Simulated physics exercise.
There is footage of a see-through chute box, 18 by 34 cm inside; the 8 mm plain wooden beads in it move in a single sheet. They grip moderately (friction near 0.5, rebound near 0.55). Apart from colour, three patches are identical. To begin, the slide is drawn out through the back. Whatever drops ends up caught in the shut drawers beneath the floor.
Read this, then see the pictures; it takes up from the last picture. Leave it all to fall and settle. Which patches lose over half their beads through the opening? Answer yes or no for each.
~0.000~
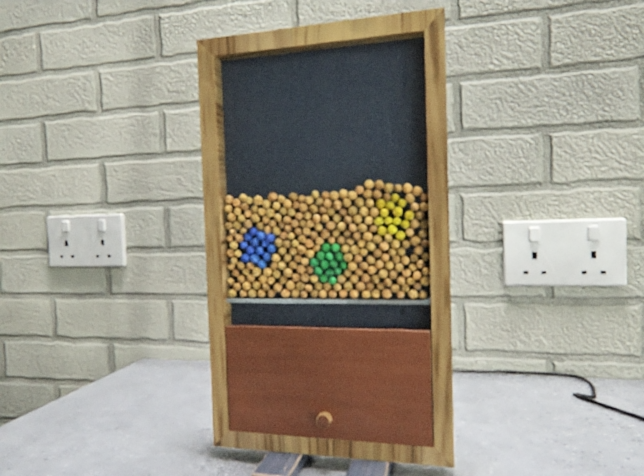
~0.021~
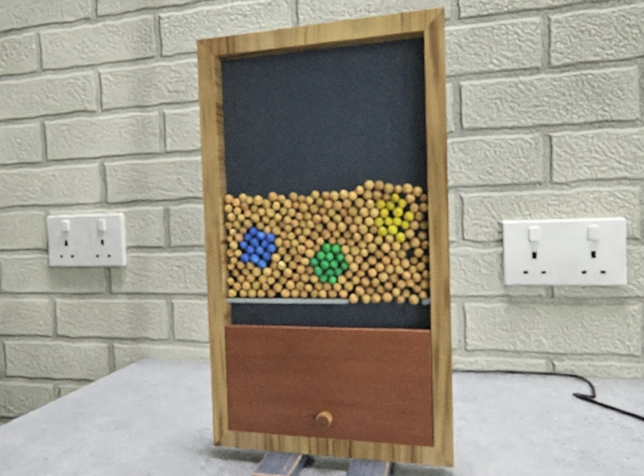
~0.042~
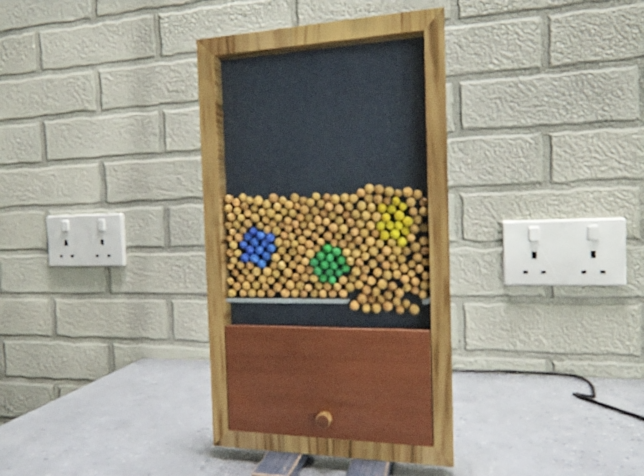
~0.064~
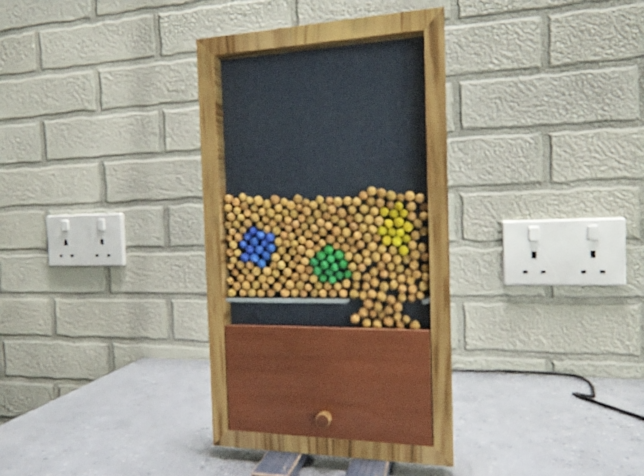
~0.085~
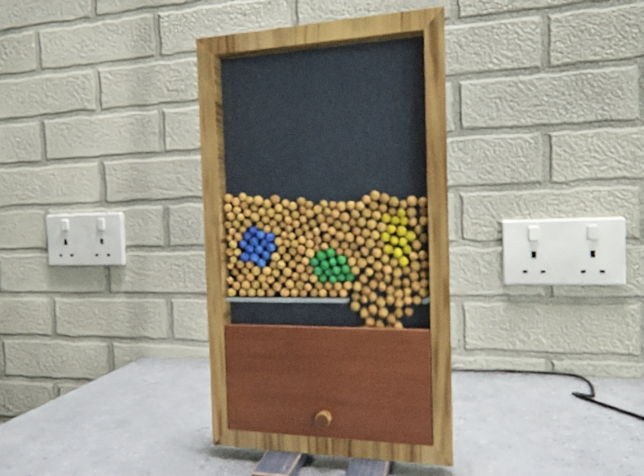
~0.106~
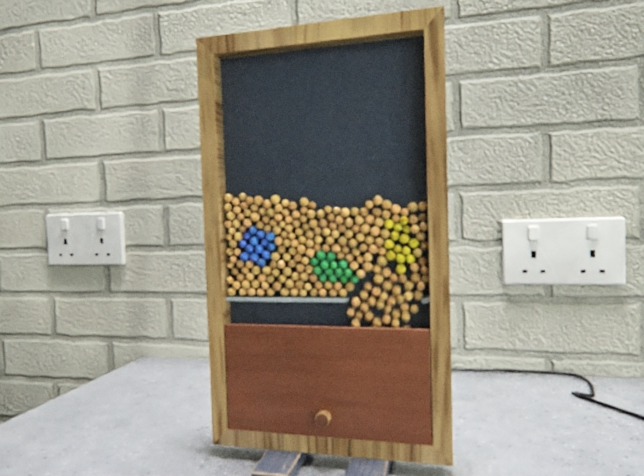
Patch by patch - blue no, green yes, yellow yes.
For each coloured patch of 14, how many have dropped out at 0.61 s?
Green: 12; yellow: 14; blue: 0.
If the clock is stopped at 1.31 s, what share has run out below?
Something like 70 in a hundred.
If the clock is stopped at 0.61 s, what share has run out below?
Roughly 60 in every hundred.
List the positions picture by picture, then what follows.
The first frame shows about 280 beads; beads' middle (326, 248); green patch (329, 264); yellow patch (393, 217); blue patch (258, 247); slide (344, 301) to (429, 302).
The second frame shows beads' middle (327, 248); 0 out.
The third frame shows beads' middle (327, 249); 8 out.
The fourth frame shows beads' middle (329, 250); 15 out.
The fifth frame shows beads' middle (324, 246); 24 out.
The sixth frame shows beads' middle (321, 256); 38 out; green patch (332, 269); yellow patch (400, 243); blue patch (257, 246).
After 0.26 s, 35 % are out; out of 14, green 4, yellow 8, blue 0.
After 0.61 s, 60 % are out; out of 14, green 12, yellow 14, blue 0.
After 1.31 s, 70 % are out; out of 14, green 14, yellow 14, blue 0.
At rest by 2.4 s, 80 % are out; out of 14, green 14, yellow 14, blue 2; half out at green 0.41 s, yellow 0.24 s, blue never.
